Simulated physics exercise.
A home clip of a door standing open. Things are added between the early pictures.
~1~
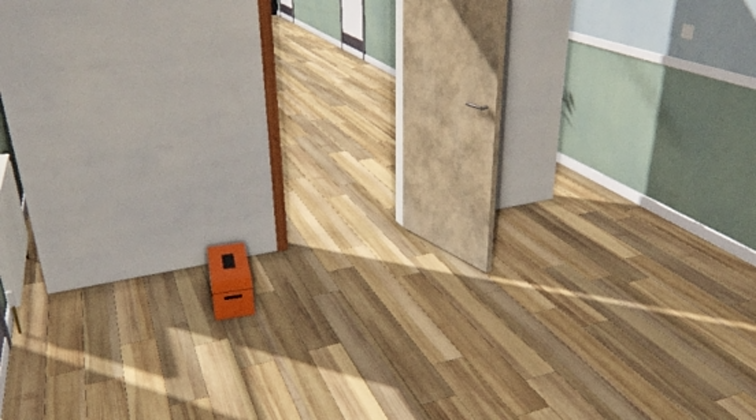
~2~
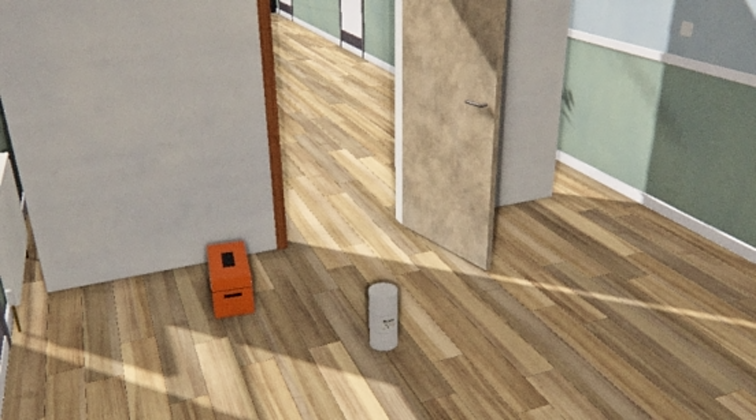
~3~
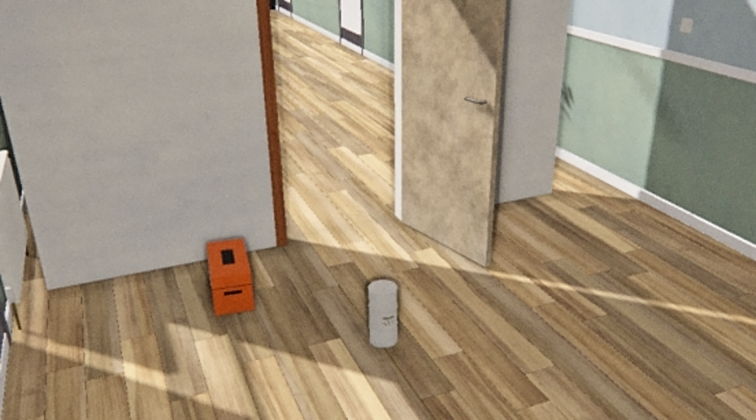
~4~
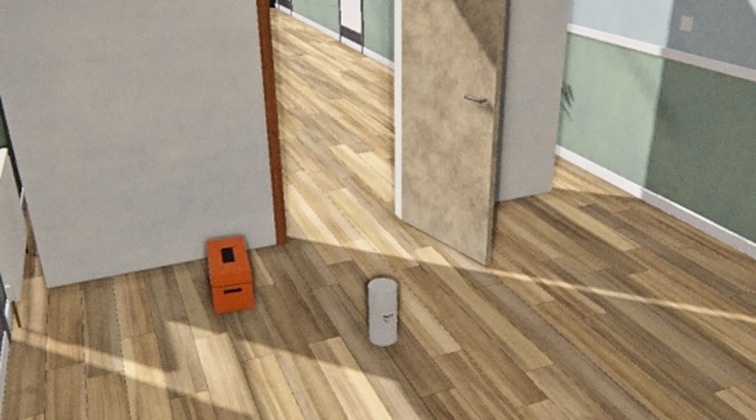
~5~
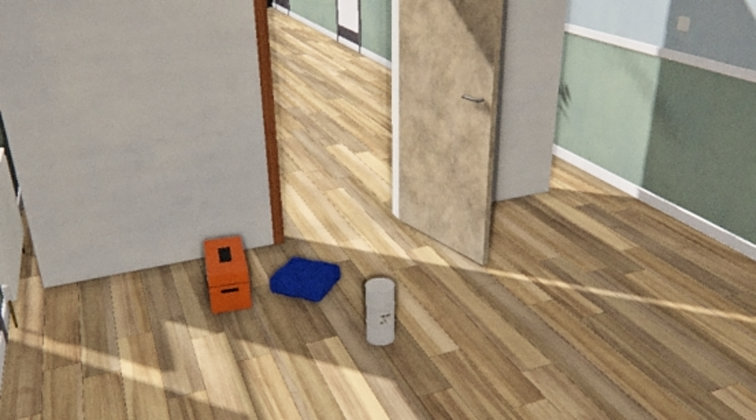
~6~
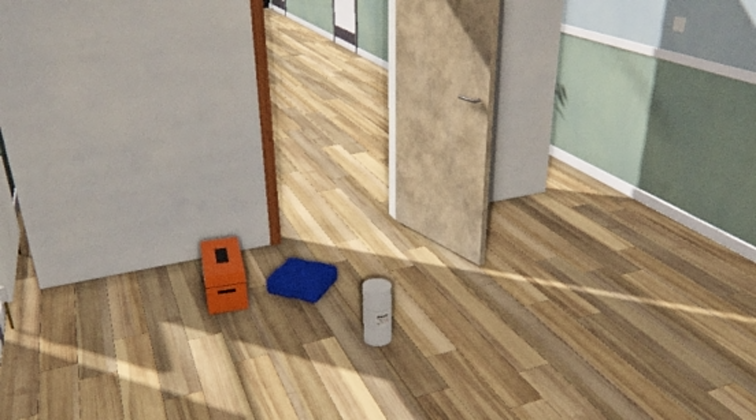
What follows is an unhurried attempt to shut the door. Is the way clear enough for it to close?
In the end the door reaches the frame.
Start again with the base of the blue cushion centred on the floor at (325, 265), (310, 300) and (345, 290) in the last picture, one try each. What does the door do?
First, it jams; second, it shuts; third, it shuts.
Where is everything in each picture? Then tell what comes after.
Door wide open and still, in the first picture.
Door wide open and still; white canister (383, 317); orange toolbox (230, 278), in the second picture.
Door wide open and still; white canister (383, 314); orange toolbox (230, 276), in the third picture.
Door wide open and still; white canister (383, 312); orange toolbox (230, 274), in the fourth picture.
Door wide open and still; white canister (380, 312); orange toolbox (227, 273), in the fifth picture.
Door wide open and still; blue cushion (302, 279); white canister (377, 312), in the sixth picture.
Then, 0.70 s past the last view, open by 85°.
Then, 1.20 s past the last view, open by 59°.
Then, 1.60 s past the last view, open by 37°.
Then, 2.00 s past the last view, open by 14°.
Finally, open by 0°; all 3 still in place. Final places as the last picture's camera would see them, blue cushion near (302, 279).
